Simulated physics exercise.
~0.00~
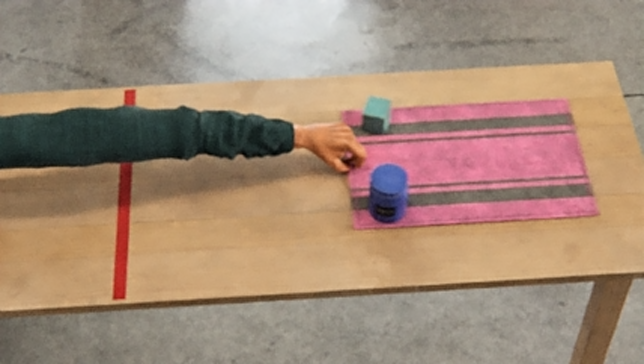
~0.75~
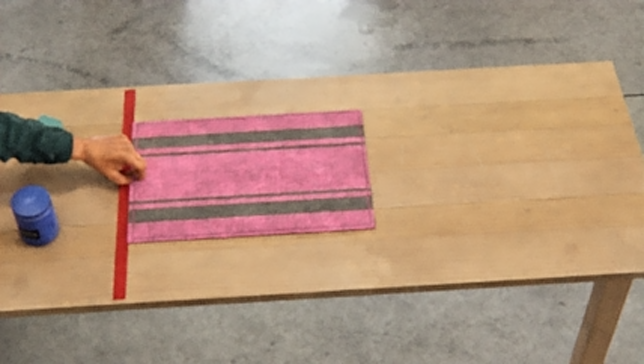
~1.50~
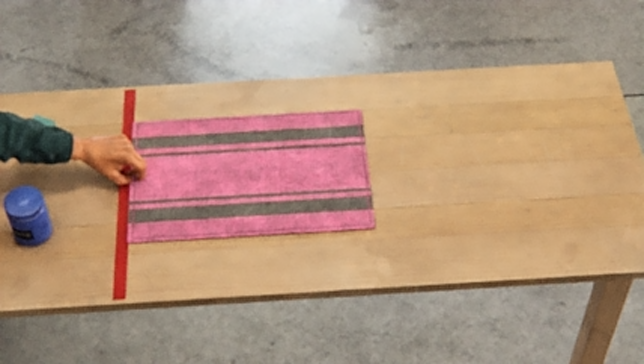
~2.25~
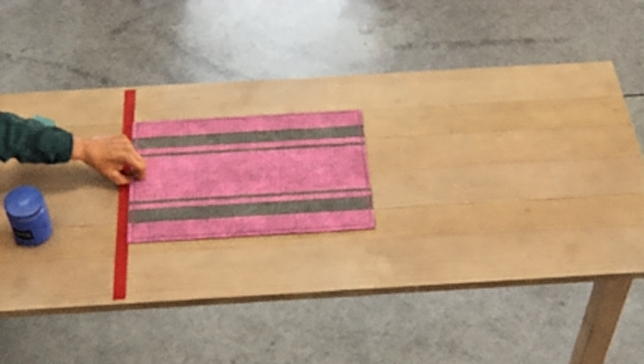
On a wooden table, a hand pulls a pink towel left to red tape and stops, block and blue jar sliding off ahead.
